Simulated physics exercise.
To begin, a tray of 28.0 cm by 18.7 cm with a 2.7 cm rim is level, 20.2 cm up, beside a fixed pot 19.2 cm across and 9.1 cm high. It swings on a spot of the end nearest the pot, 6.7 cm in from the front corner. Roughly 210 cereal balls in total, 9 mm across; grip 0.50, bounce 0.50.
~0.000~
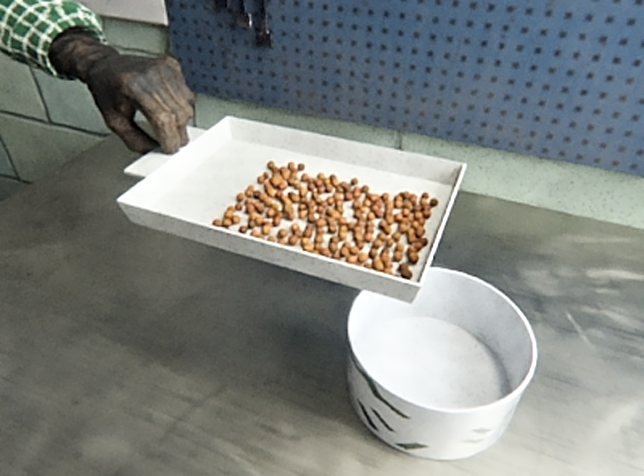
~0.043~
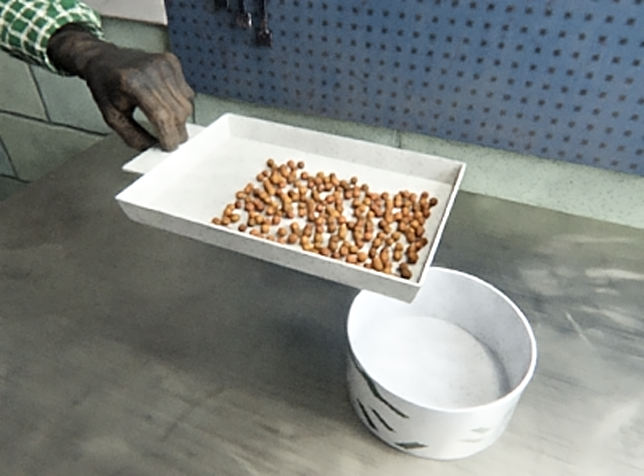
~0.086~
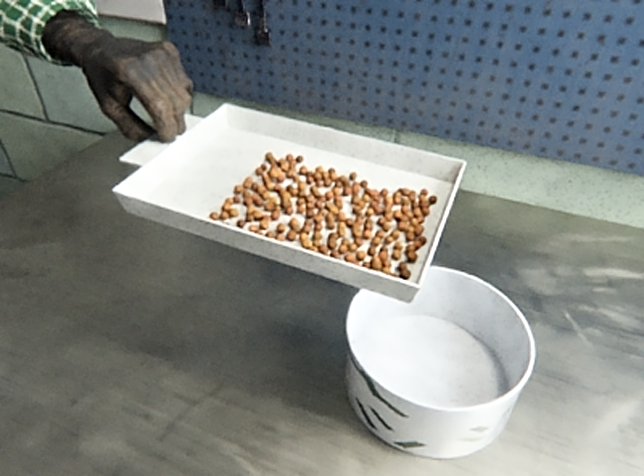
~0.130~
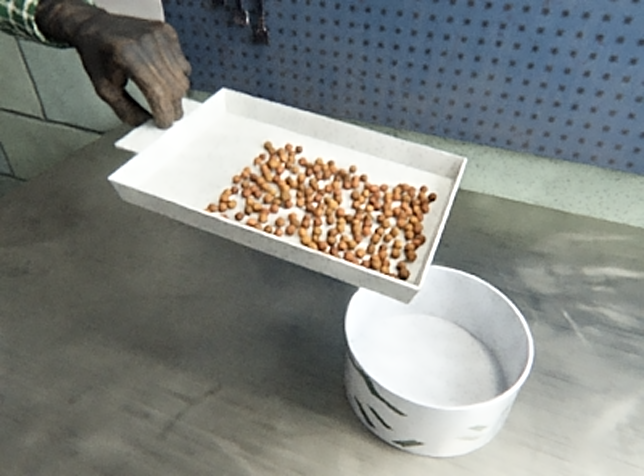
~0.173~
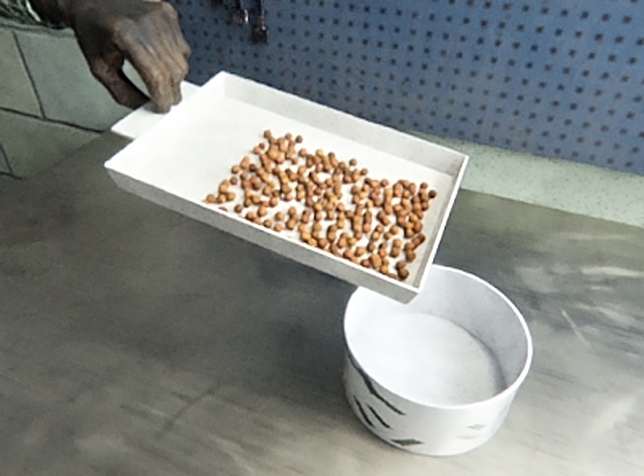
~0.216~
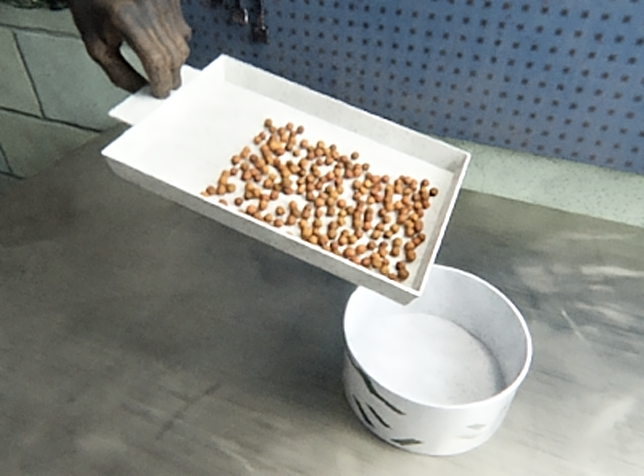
A hand raises the left end of a white tray of small brown balls.
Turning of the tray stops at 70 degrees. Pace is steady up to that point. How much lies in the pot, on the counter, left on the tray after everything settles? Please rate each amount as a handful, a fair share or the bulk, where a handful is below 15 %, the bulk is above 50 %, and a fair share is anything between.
Pot: A handful; counter: A handful; tray: The bulk.
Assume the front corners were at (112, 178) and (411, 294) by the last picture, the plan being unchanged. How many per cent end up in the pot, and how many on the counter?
Final per cent - pot 0, counter 0.
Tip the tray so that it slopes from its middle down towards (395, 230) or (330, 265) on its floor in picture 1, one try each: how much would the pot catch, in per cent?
Near 0 and 0 percent, in that order.
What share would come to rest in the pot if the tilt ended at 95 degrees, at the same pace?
Around 65 per cent, then.
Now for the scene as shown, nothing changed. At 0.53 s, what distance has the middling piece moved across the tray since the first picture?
Roughly 3 cm.
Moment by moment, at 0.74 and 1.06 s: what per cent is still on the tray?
First 100, then 100.
After 0.53 s, tilt 42 degrees; the tray holds 100 %, the pot 0 %.
After 0.74 s, tilt 60 degrees; the tray holds 100 %, the pot 0 %.
After 1.06 s, tilt 70 degrees; the tray holds 100 %, the pot 0 %.
By 1.5 s all is still; pot 0 %, counter 0 %, tray 100 %.
